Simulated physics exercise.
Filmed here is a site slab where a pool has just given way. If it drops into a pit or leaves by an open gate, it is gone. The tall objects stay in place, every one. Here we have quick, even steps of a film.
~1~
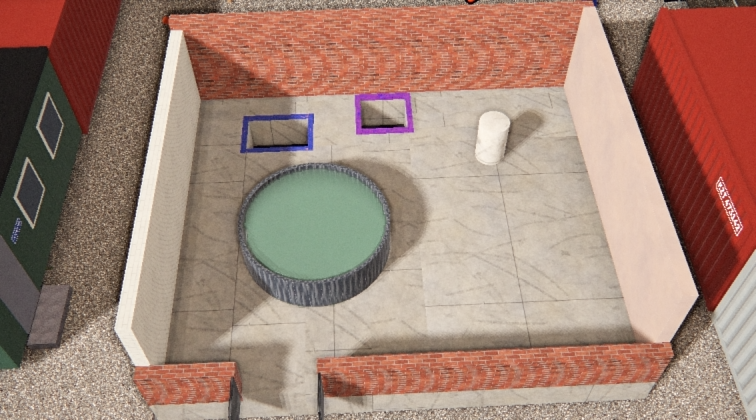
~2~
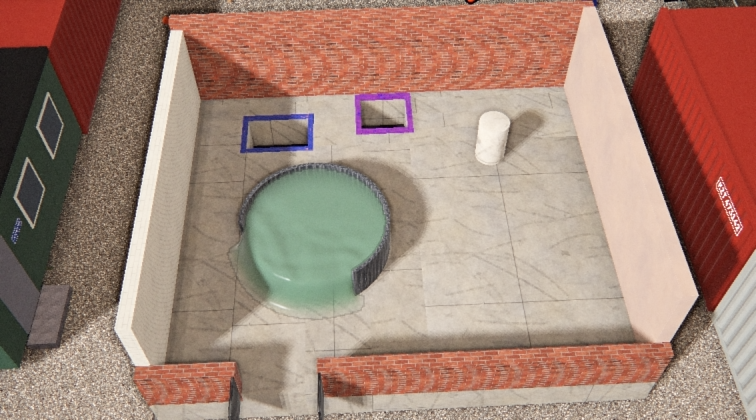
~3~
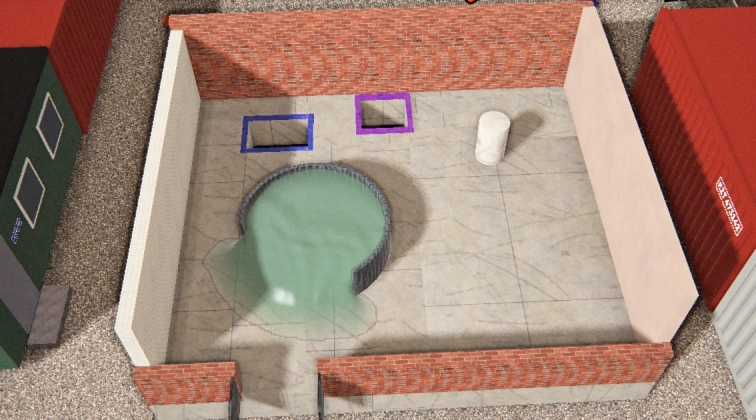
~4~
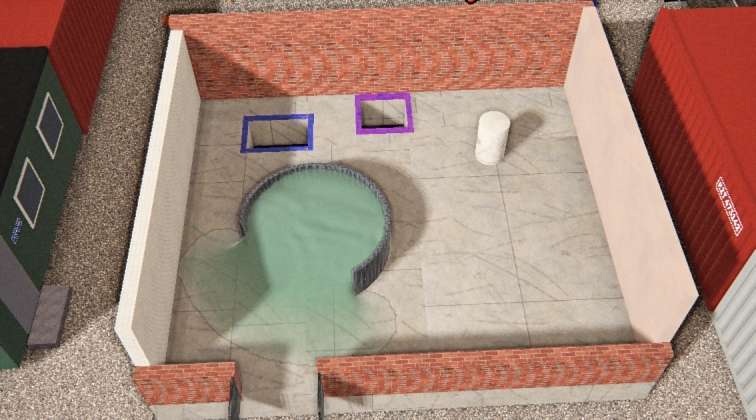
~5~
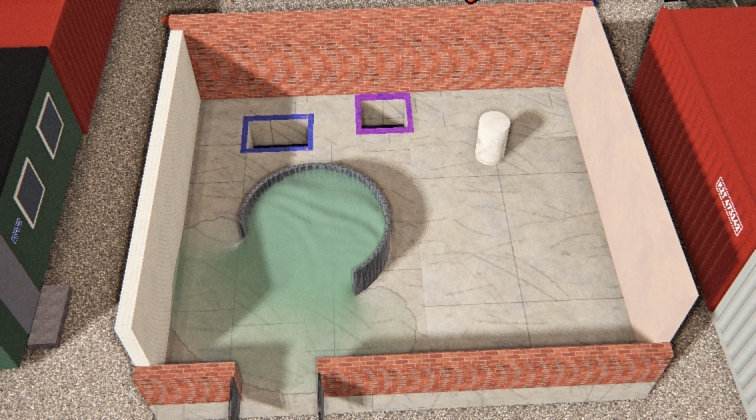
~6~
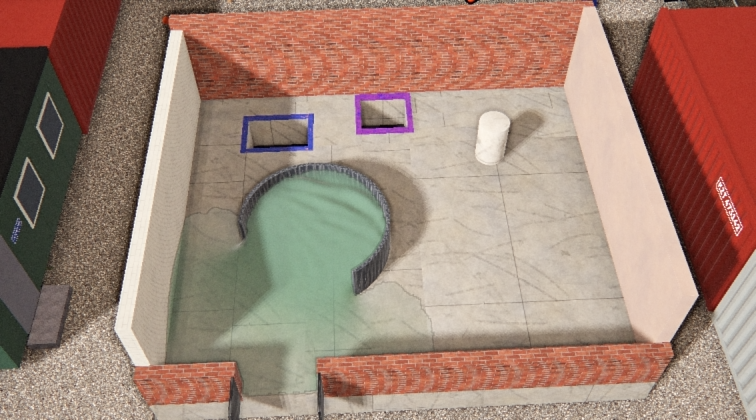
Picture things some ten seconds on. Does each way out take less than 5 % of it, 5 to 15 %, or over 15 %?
The gate ends up with over 15 %; the purple pit ends up with less than 5 %; the blue pit ends up with 5 to 15 %.
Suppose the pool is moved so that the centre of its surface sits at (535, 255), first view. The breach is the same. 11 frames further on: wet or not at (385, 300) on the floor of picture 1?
Outcome noted: Waterlogged.
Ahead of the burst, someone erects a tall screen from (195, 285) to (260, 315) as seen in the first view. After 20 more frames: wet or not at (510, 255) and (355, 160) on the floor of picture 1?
Swamped, then spared.
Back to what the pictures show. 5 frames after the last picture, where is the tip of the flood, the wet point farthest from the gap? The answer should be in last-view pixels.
I'd say near (525, 369).
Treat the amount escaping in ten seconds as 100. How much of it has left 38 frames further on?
Approximately 80 %.
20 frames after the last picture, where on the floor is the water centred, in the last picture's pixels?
Close to (296, 291), I reckon.
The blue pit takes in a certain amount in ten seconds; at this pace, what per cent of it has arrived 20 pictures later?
Approximately 5 in a hundred, I reckon.
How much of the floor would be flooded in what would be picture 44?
I make it 65 per cent.
A moment on, water covers 20 % of the floor; the gate 5 %, the purple pit 0 %, the blue pit 0 %.
Next, water covers 35 % of the floor; the gate 13 %, the purple pit 0 %, the blue pit 0 %.
Then, water covers 50 % of the floor; the gate 25 %, the purple pit 0 %, the blue pit 0 %.
Later, water covers 65 % of the floor; the gate 32 %, the purple pit 0 %, the blue pit 4 %.
In the end, water covers 85 % of the floor; the gate 36 %, the purple pit 0 %, the blue pit 10 %.
